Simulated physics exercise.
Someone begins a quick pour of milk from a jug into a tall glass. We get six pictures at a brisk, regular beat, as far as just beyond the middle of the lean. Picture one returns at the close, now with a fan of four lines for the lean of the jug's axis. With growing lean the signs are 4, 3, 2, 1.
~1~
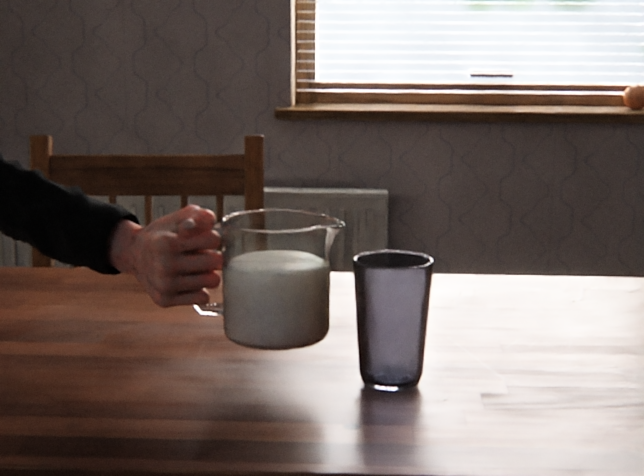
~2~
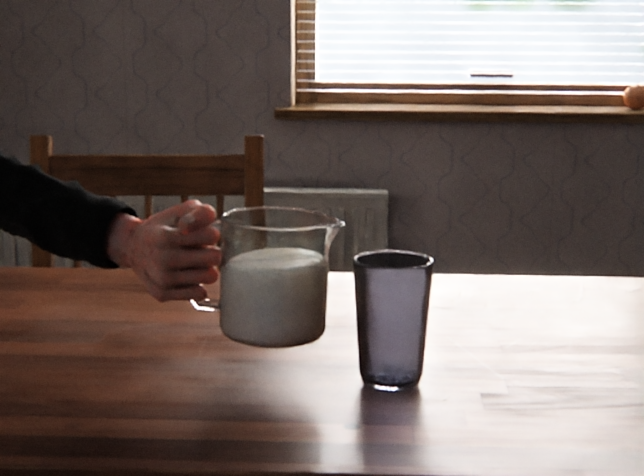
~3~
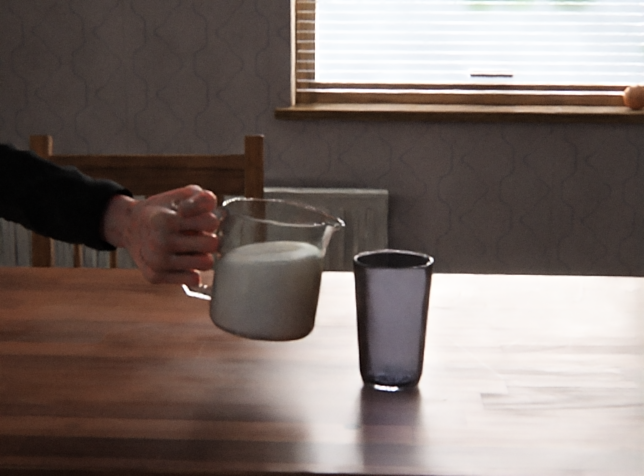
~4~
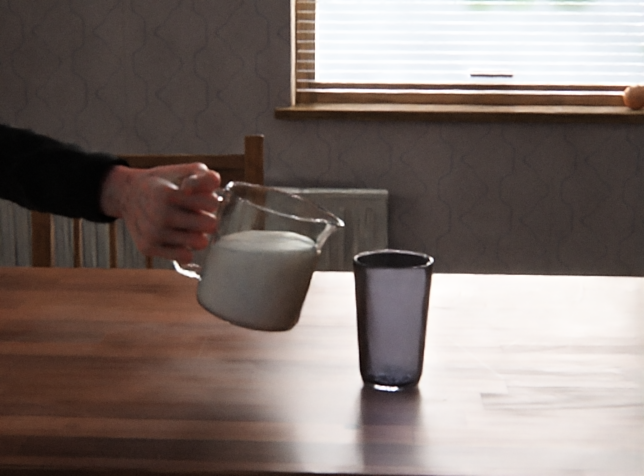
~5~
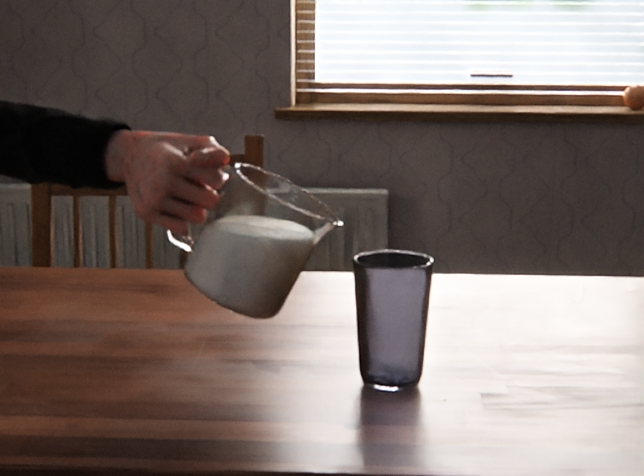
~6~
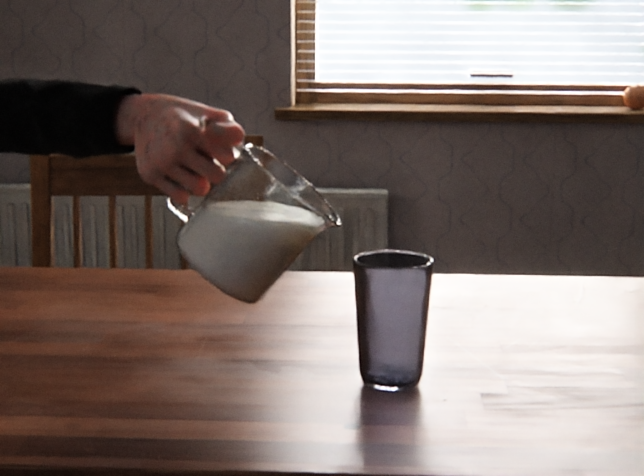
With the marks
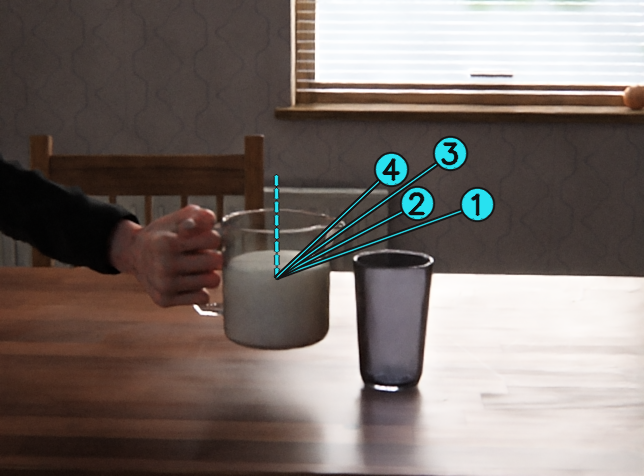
A hand in a dark sleeve held a glass jug of milk beside an empty tall glass on a wooden table, then raised the handle and steadily tilted the jug to the right.
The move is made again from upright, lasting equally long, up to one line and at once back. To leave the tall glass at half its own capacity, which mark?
Use line 2.
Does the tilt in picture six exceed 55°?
No, it does not.
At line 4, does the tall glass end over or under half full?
Under.
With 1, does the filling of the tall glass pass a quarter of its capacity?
Yes, clearly.
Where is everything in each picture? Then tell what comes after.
The first picture shows upright, lip at (342, 224); rim of the tall glass round (393, 259); nothing has left yet.
The second picture shows tipped about 2°, lip at (342, 224); nothing has left yet.
The third picture shows tipped about 8°, lip at (342, 224); nothing has left yet.
The fourth picture shows tipped about 16°, lip at (341, 224); nothing has left yet.
The fifth picture shows tipped about 27°, lip at (340, 224); nothing has left yet.
The sixth picture shows tipped about 39°, lip at (340, 223); nothing has left yet.
On the marked copy, 1 at (461, 210); 2 at (402, 212); 3 at (436, 163); 4 at (379, 181).
If 1 is chosen, the tall glass ends with about 69 % of what it can hold.
If 2 is chosen, the tall glass ends with about 46 % of what it can hold.
If 3 is chosen, the tall glass ends with about 24 % of what it can hold.
If 4 is chosen, the tall glass ends with about 9 % of what it can hold.
